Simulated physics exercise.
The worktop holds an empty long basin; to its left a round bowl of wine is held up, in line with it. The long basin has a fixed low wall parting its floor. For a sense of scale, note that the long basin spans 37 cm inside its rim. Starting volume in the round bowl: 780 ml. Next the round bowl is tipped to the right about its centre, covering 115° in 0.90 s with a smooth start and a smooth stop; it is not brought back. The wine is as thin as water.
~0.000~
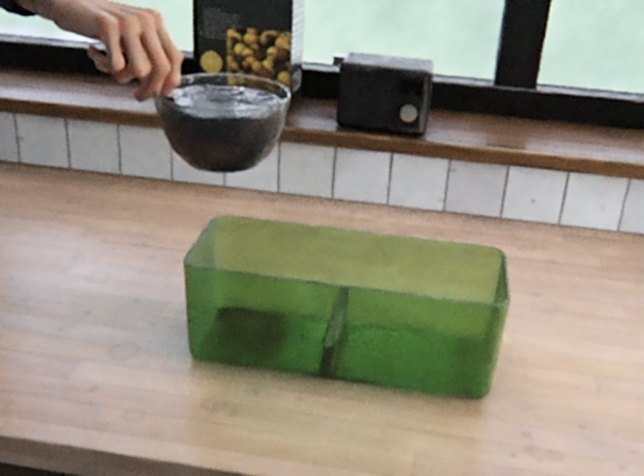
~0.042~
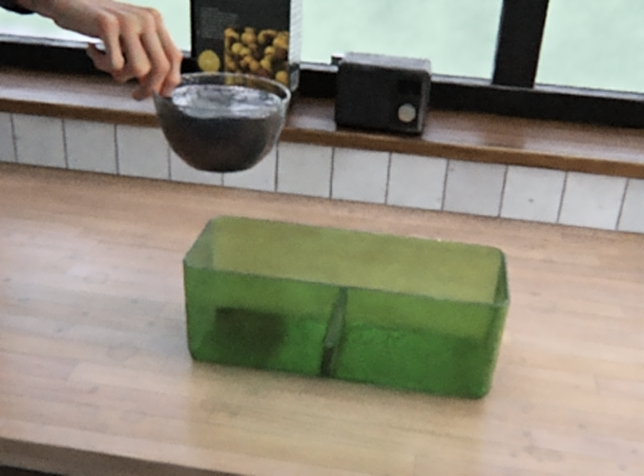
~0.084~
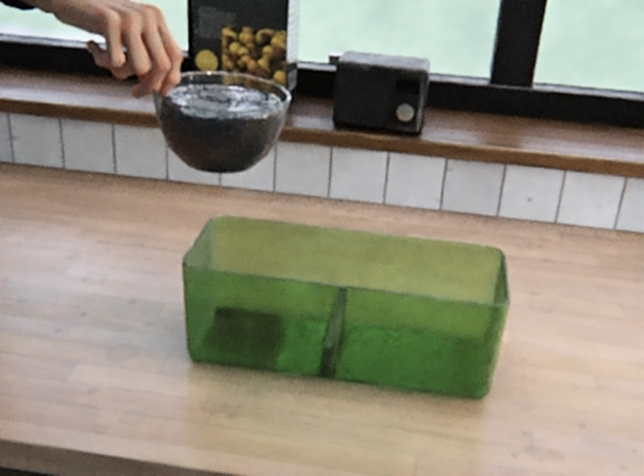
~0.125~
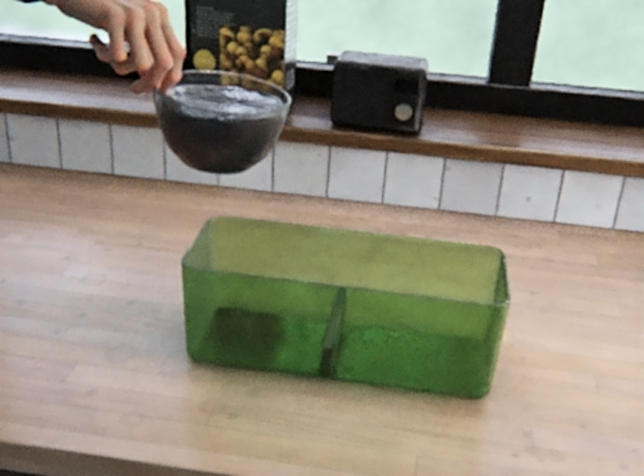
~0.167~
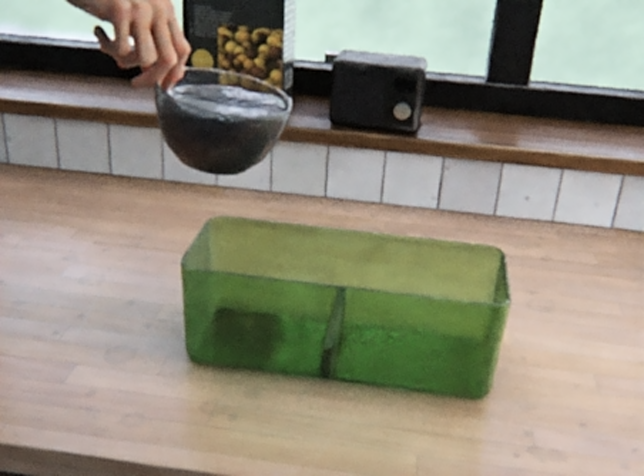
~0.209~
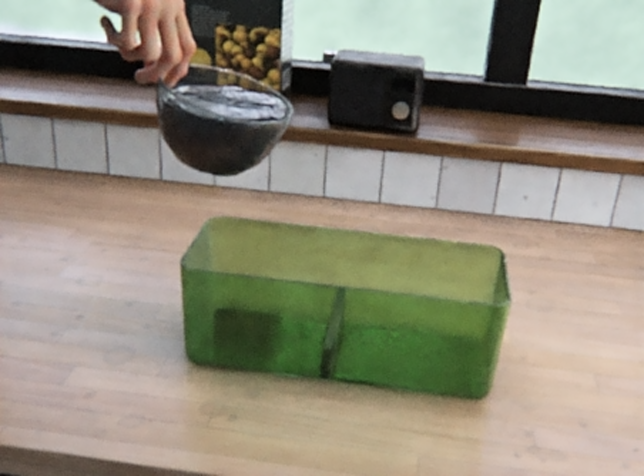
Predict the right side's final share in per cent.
The right side finishes with roughly 51 per cent.
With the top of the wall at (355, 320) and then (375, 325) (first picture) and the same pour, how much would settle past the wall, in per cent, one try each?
In order, 25 and 15 per cent.
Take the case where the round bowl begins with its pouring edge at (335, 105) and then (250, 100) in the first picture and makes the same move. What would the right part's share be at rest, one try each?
Try 1: Approx. 80 %; try 2: Approx. 10 %.
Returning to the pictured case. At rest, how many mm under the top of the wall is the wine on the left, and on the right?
Left roughly 24 mm; right roughly 24 mm.
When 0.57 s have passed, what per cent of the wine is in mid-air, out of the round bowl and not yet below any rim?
My guess is roughly 40 %.
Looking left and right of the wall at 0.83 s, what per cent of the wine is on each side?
Near 46 on the left, 50 on the right.
After 0.57 s the tilt is 80° and 38 per cent is still to pour, 6 is left of the wall and 16 right of it.
After 0.83 s the tilt is 113° and 0 per cent is still to pour, 45 is left of the wall and 50 right of it.
After 1.10 s the tilt is 115° and 0 per cent is still to pour, 48 is left of the wall and 51 right of it.
After 1.40 s the tilt is 115° and 0 per cent is still to pour, 48 is left of the wall and 51 right of it.
In the end 48 per cent lies left of the wall, 51 right of it and 1 outside.
